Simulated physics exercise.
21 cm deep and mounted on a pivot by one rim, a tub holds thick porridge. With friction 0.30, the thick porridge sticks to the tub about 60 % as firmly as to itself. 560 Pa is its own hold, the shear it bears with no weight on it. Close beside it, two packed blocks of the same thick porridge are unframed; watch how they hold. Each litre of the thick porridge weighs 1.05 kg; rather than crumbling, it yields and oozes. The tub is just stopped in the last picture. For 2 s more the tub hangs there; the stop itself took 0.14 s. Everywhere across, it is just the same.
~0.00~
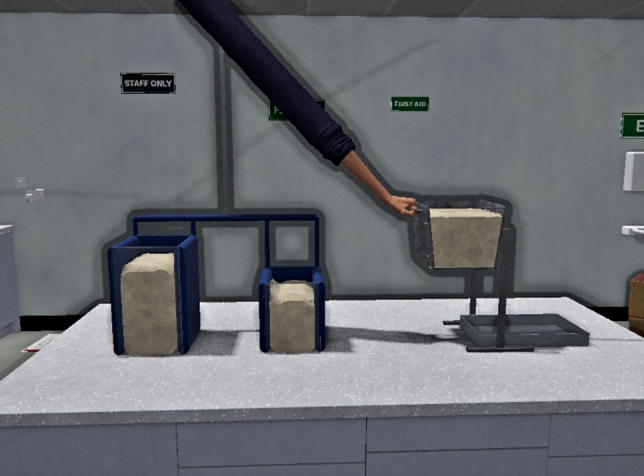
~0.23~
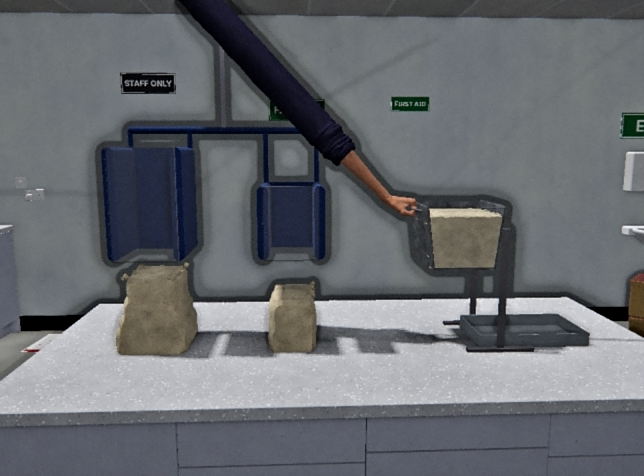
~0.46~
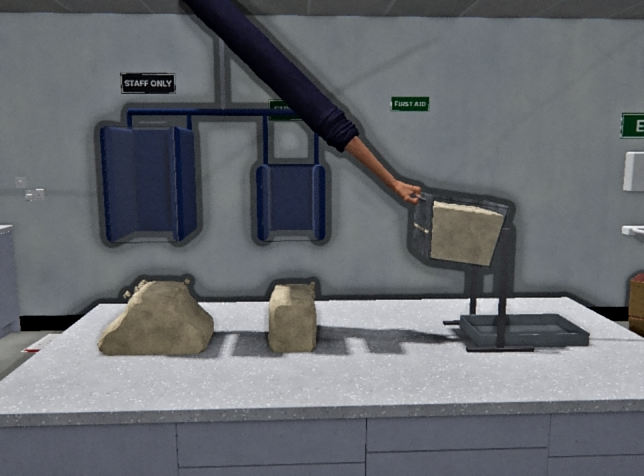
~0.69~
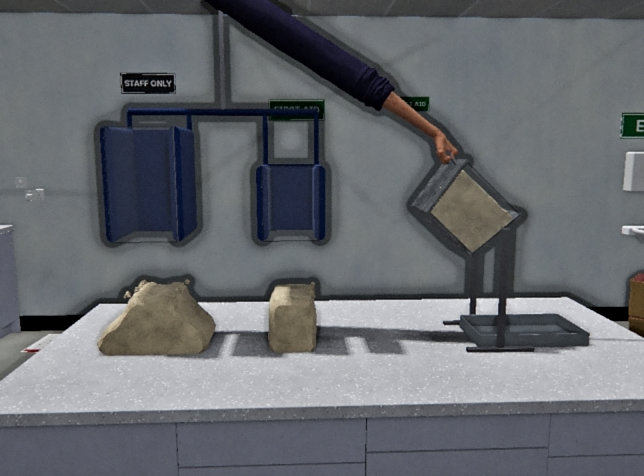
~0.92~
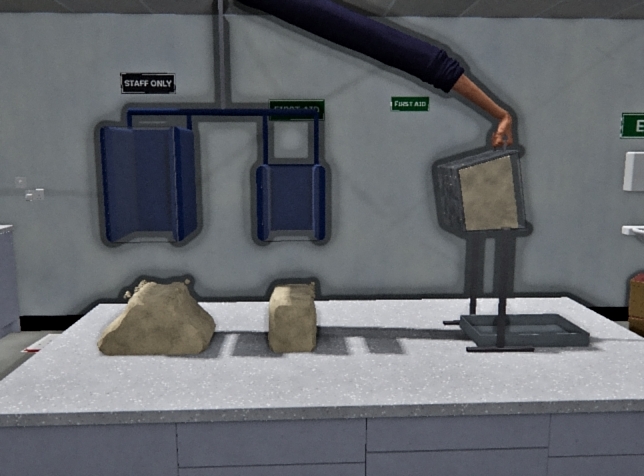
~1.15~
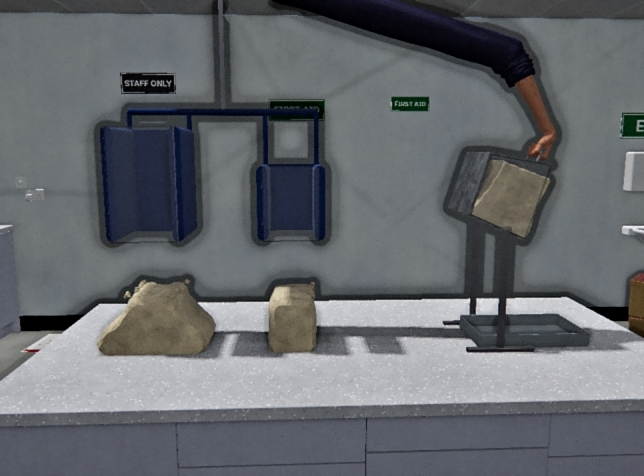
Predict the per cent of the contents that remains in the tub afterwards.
Roughly 0 per cent remains.
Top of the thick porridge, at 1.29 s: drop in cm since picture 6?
Roughly 9 cm.
By 1.29 s, the tub is at 107 degrees and holds 54 %.
By 1.46 s, the tub is at 107 degrees and holds 5 %.
By 1.63 s, the tub is at 107 degrees and holds 0 %.
By 1.80 s, the tub is at 107 degrees and holds 0 %.
By 3.15 s, at the end, the tub is at 107 degrees and holds 0 %.
